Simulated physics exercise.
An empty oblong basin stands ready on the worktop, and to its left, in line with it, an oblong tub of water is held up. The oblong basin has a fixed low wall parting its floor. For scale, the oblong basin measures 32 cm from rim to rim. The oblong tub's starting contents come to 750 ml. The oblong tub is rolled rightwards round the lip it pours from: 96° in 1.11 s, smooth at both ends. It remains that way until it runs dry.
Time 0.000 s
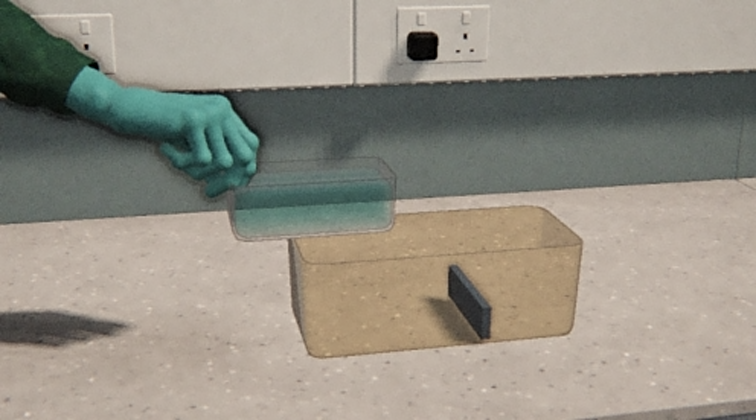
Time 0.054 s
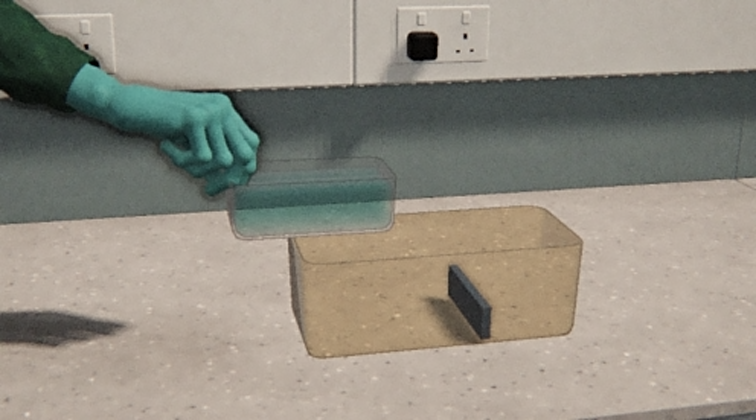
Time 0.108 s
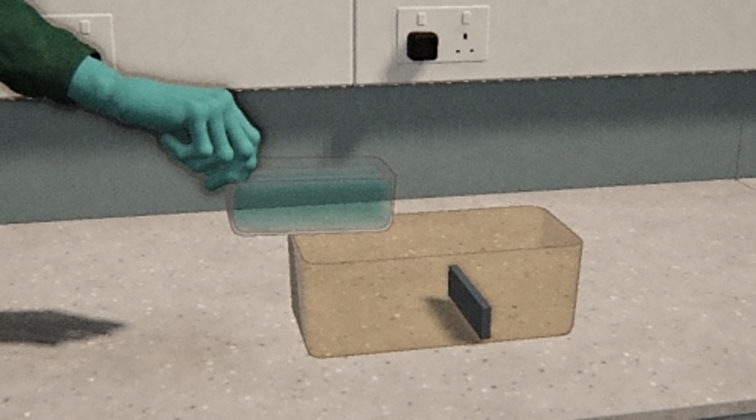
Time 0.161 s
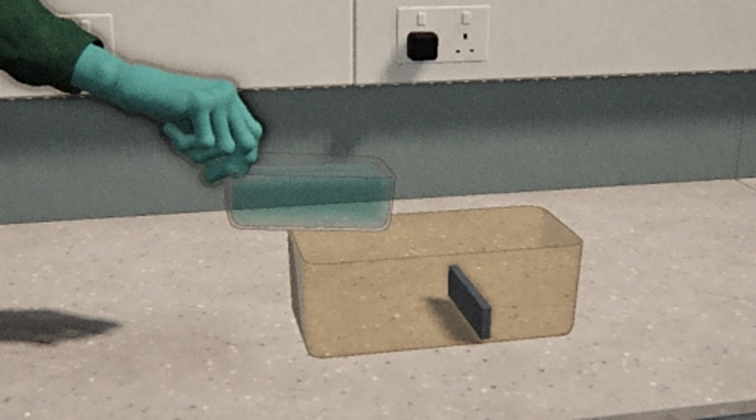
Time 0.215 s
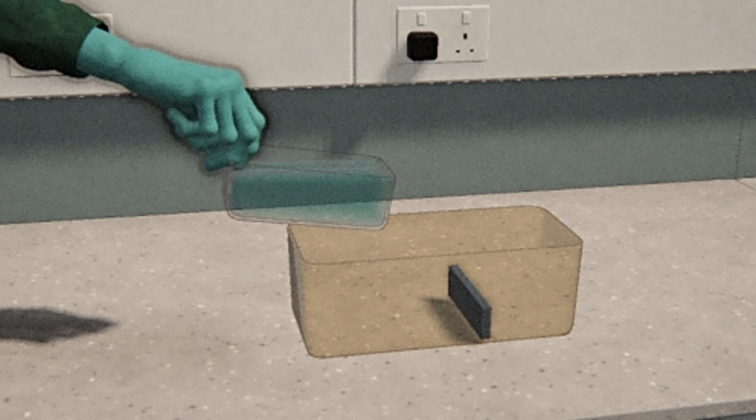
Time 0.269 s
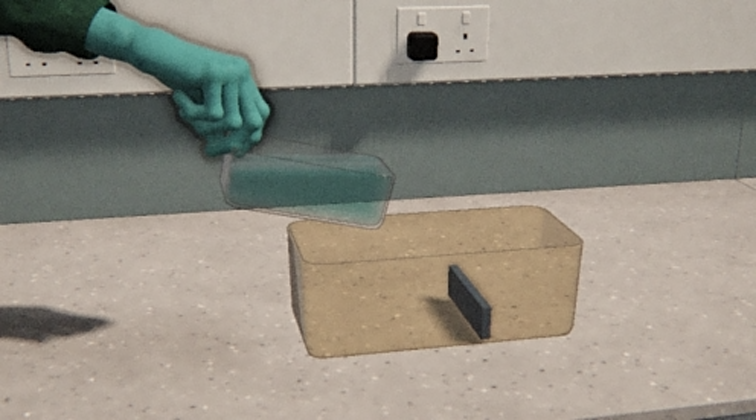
On a speckled worktop, a teal-gloved hand gradually tilts a clear tub of water rightwards above the rim of an empty oblong basin.
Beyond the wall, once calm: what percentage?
54 out of 100.
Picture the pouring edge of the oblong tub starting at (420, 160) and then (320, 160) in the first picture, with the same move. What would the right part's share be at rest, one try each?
70 and 10 %.
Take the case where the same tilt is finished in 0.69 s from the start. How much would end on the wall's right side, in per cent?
Estimate: Close to 50 per cent.
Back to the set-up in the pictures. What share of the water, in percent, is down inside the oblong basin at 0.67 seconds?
About 22%.
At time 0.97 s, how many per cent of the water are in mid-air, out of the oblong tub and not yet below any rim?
Estimated airborne part: Roughly 5 per cent.
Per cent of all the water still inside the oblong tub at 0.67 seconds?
Fraction remaining: Approx. 36 per cent.
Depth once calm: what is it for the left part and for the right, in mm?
Depths: Left near 12 mm, right near 28 mm.
Then, 0.67 s in, the tilt is 63° and 36 per cent is still to pour, 17 is left of the wall and 5 right of it.
Then, 0.97 s in, the tilt is 92° and 8 per cent is still to pour, 26 is left of the wall and 57 right of it.
Then, 1.27 s in, the tilt is 96° and 1 per cent is still to pour, 38 is left of the wall and 54 right of it.
Then, 1.61 s in, the tilt is 96° and 0 per cent is still to pour, 40 is left of the wall and 54 right of it.
Finally, 40 per cent lies left of the wall, 54 right of it and 6 outside.
